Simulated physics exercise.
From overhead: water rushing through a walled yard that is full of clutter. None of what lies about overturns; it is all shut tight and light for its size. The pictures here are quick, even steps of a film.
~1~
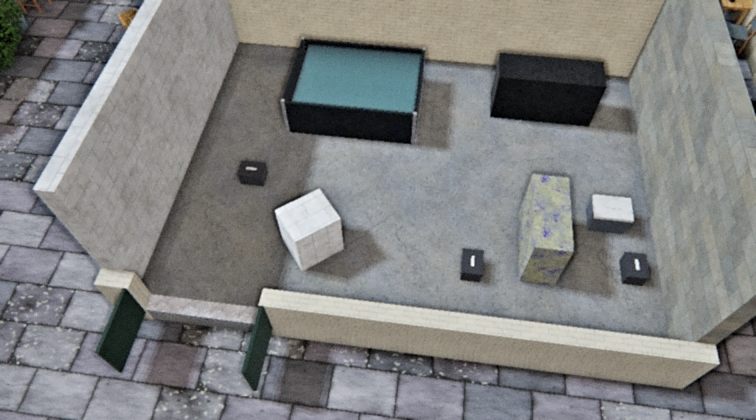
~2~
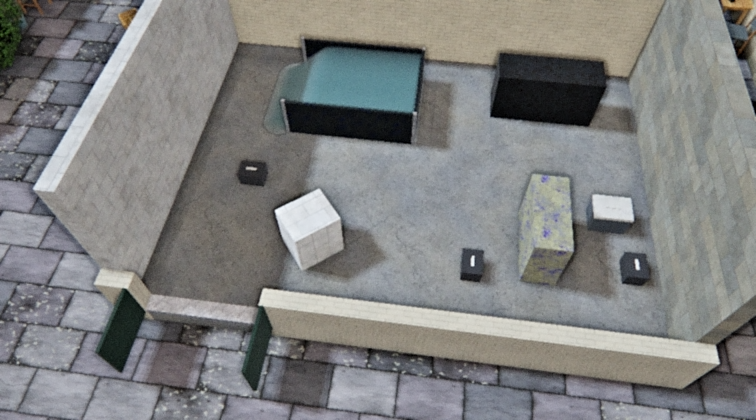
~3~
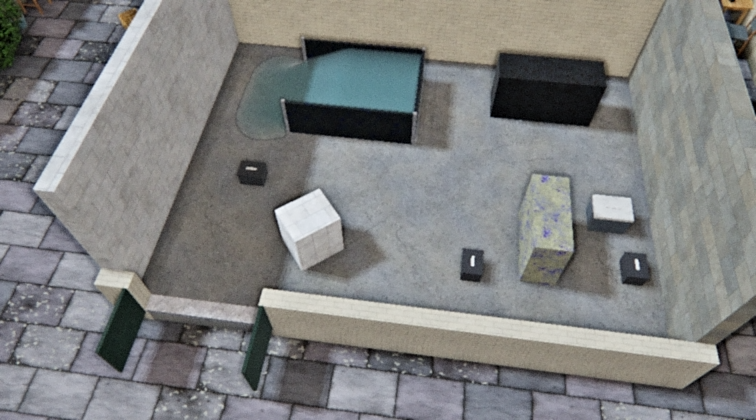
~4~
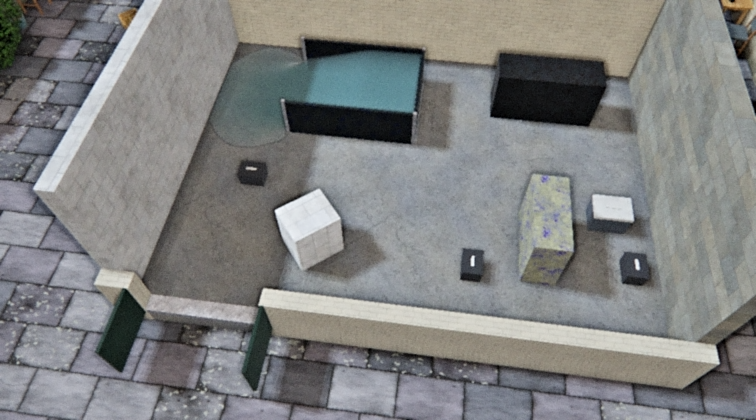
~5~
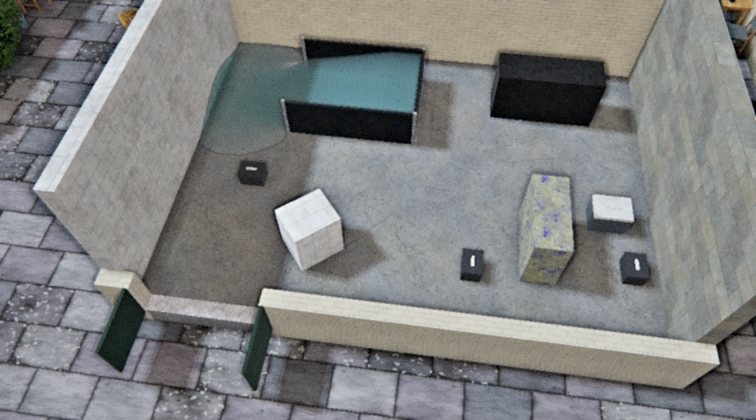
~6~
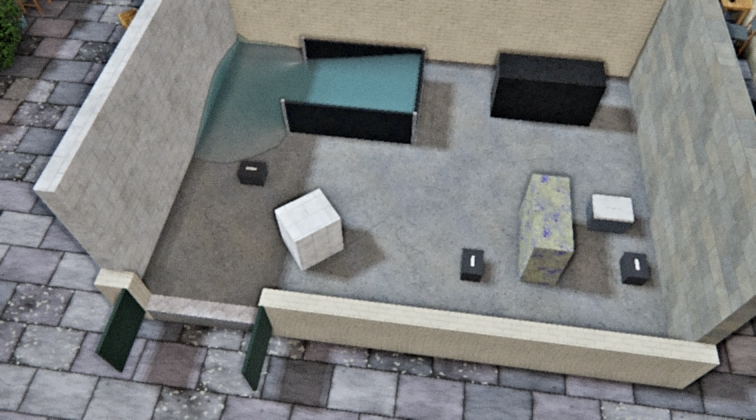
The video shows a walled yard from above, scattered with boxes and blocks, as the left side of a water-filled tank opens and teal water pours out, spreading across the floor to the left wall and toward a small dark box.
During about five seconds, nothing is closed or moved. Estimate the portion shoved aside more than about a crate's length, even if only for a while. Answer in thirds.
One to two thirds.
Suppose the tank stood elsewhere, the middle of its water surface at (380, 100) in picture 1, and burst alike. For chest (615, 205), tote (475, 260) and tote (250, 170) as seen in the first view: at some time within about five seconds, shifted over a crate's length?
Results in order: Never that far / never that far / made it that far.
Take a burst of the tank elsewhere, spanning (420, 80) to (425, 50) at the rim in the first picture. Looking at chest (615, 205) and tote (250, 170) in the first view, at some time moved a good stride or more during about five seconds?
Taking them in order, covered the distance and short of it.
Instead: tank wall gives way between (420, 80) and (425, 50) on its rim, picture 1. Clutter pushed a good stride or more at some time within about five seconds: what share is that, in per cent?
Result: Close to 80 %.
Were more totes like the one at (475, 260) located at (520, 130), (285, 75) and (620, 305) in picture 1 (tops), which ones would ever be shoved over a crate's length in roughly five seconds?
Twin one: Barely shifts; twin two: Slides well clear; twin three: Barely shifts.
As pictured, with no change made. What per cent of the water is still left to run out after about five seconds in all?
About 78 percent.
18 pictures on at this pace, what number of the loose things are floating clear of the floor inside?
It adds up to 0.
A moment on, 0 of 5 are well off their spots; 0 afloat.
Next, 0 of 5 are well off their spots; 0 afloat.
Later, 1 of 5 are well off their spots; 0 afloat.
In the end, 2 of 5 are well off their spots, and 2 have been at some point; 1 afloat.
